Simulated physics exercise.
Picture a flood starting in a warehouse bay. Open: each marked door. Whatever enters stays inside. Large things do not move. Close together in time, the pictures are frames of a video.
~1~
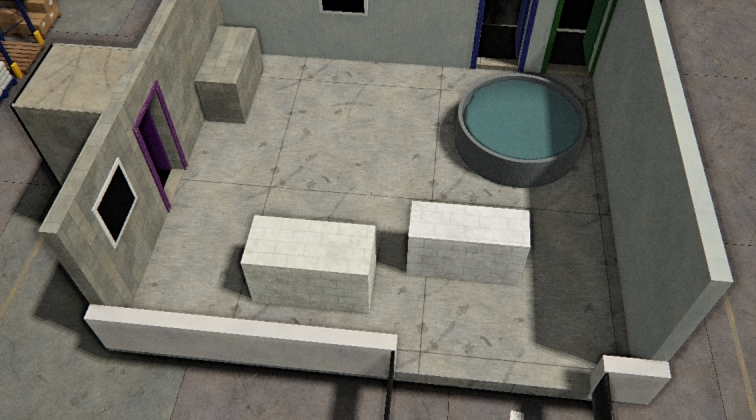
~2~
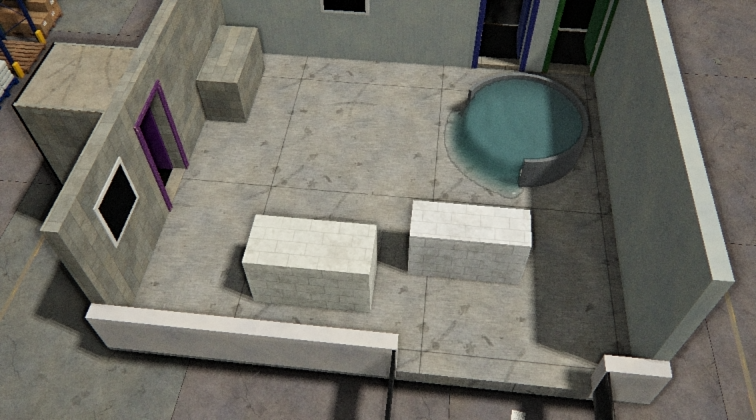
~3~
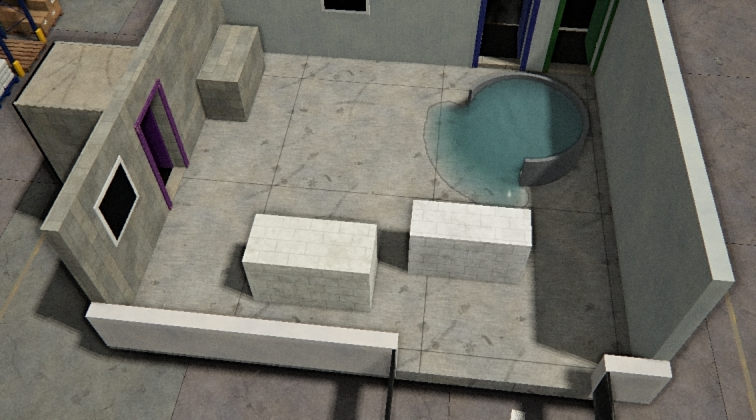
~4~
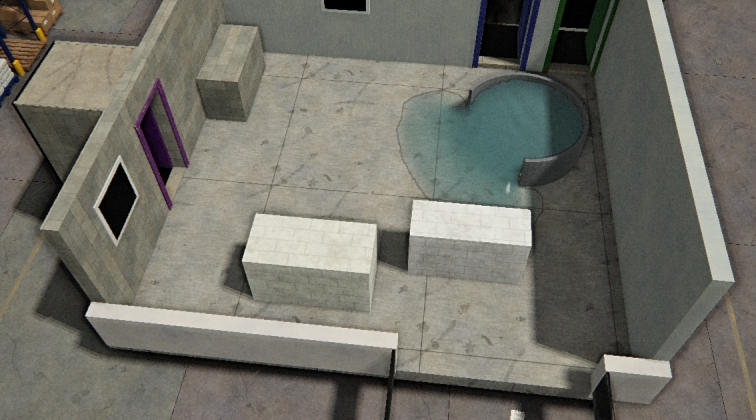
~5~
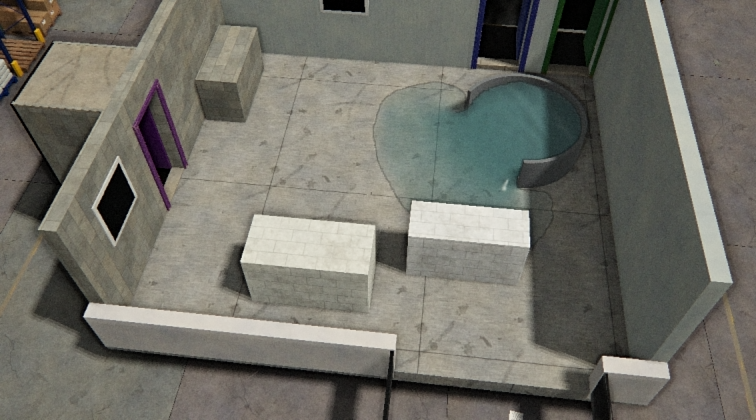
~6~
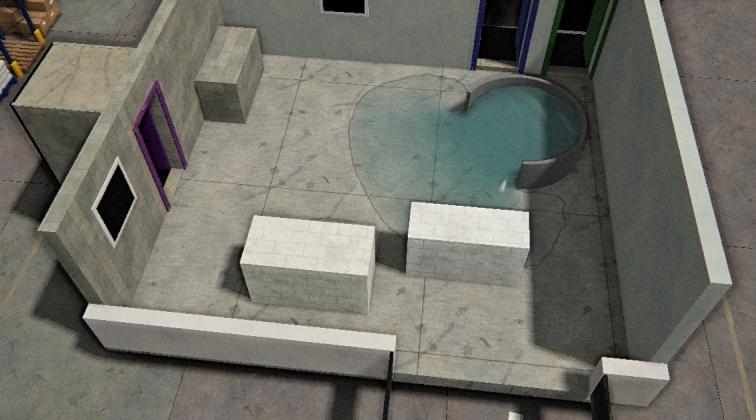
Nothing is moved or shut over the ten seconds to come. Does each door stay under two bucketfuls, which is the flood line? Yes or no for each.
Purple door - no, it floods; green door - yes, stays under; blue door - yes, stays under.
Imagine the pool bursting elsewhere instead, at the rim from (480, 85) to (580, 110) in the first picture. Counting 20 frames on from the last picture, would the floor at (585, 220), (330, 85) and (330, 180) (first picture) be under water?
Respectively: Drenched, drenched and parched.
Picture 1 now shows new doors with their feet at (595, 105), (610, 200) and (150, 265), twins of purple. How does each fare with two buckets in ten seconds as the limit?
Below; below; above.
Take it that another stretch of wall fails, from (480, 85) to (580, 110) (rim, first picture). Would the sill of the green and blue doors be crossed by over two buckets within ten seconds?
First the green door, which overshoots; then the blue door, which overshoots.
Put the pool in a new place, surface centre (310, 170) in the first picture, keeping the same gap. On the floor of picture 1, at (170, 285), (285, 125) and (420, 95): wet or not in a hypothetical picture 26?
As listed: Under water, covered, dry.
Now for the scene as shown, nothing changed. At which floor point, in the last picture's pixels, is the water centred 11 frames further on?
At roughly (408, 167).
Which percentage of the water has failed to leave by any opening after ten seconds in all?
That works out to about 84 per cent.
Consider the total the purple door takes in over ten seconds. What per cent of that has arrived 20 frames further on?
Estimated share: About 20 %.
A moment on, water covers 40 % of the floor; the purple door not reached, the green door not reached, the blue door not reached.
Next, water covers 55 % of the floor; the purple door not reached, the green door not reached, the blue door not reached.
Then, water covers 65 % of the floor; the purple door over two buckets in, the green door not reached, the blue door not reached.
Later, water covers 75 % of the floor; the purple door far over two buckets in, the green door not reached, the blue door not reached.
In the end, water covers 95 % of the floor; the purple door far over two buckets in, the green door wet at the sill, nothing in, the blue door wet at the sill, nothing in.
